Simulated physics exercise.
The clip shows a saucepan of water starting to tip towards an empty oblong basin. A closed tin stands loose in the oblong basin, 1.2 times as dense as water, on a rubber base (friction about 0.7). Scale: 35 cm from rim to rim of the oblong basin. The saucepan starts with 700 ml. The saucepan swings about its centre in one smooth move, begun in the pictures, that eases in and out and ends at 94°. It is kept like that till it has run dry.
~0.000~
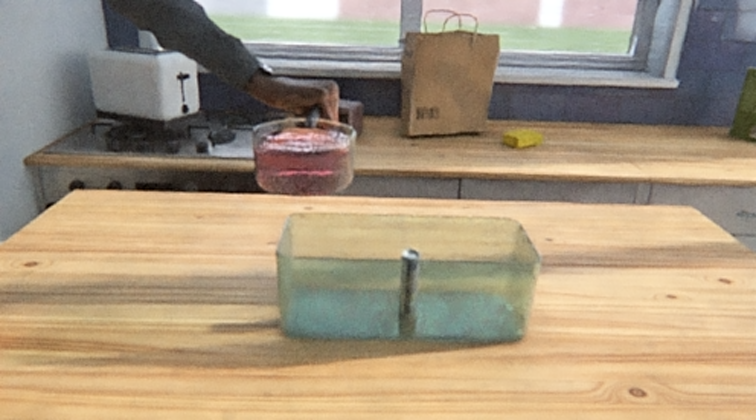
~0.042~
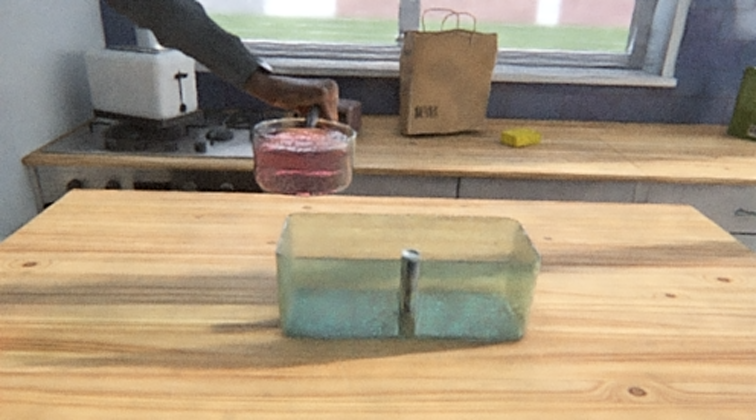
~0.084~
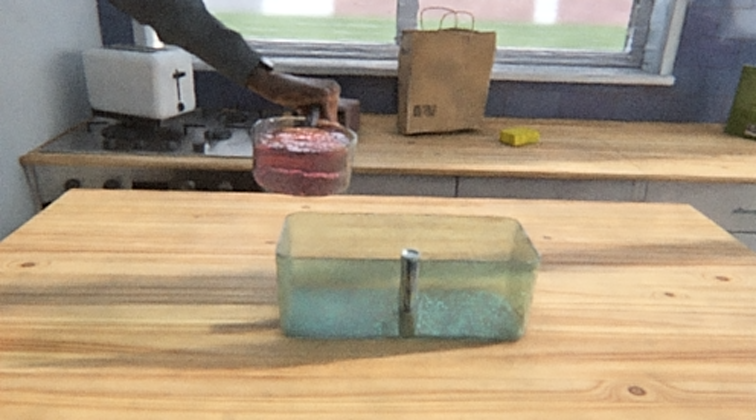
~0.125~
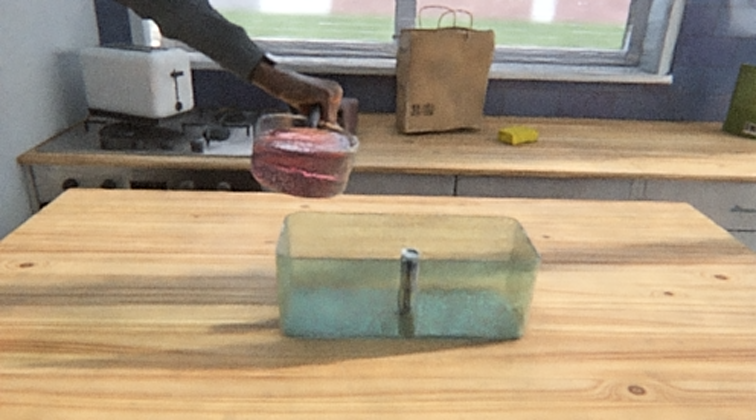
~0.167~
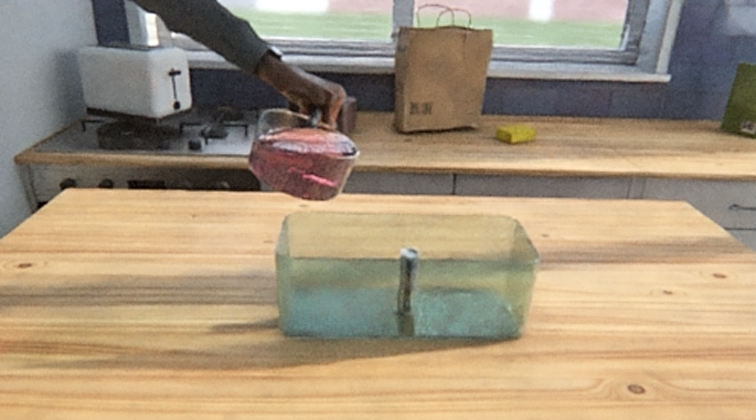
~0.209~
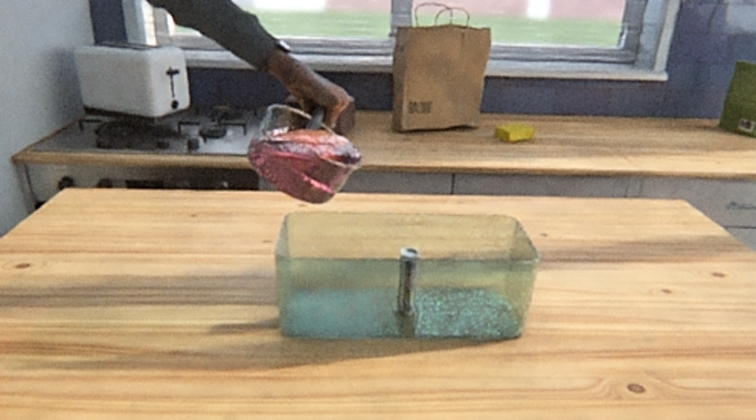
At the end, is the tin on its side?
It goes over.
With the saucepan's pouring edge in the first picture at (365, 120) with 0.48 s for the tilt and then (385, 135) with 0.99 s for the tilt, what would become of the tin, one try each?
First it falls; then it stays up.
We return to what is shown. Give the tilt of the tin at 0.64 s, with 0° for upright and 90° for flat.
About 5°.
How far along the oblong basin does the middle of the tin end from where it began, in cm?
Some 8.0 cm.
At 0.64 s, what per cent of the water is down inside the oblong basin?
Some 84 per cent.
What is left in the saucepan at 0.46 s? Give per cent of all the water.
Some 32 per cent.
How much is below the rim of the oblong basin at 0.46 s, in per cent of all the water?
Near 32 in a hundred.
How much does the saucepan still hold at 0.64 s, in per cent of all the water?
About 10 per cent.
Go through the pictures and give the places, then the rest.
The first frame shows tilt 0°; pouring edge (354, 135); surface from (257, 139) to (353, 141); the oblong basin's rim runs from (283, 234) to (530, 241); the tin's top is at (411, 257).
The second frame shows tilt 1°; pouring edge (355, 136); surface from (256, 138) to (352, 141).
The third frame shows tilt 6°; pouring edge (356, 139); surface from (257, 137) to (353, 143).
The fourth frame shows tilt 12°; pouring edge (357, 145); surface from (258, 137) to (355, 144).
The fifth frame shows tilt 21°; pouring edge (358, 153); surface from (258, 137) to (357, 147); 1 per cent is over the edge.
The sixth frame shows tilt 32°; pouring edge (357, 162); surface from (255, 138) to (357, 155); 4 per cent is over the edge.
Then, 0.46 s in, the tilt is 89° and 31 per cent is still to pour; the tin stands where it began.
Then, 0.64 s in, the tilt is 94° and 9 per cent is still to pour; the tin leans 5°.
Then, 0.82 s in, the tilt is 94° and 3 per cent is still to pour; the tin leans 42°.
Then, 1.03 s in, the tilt is 94° and 1 per cent is still to pour; the tin lies on its side.
Finally, the tin lies on its side.
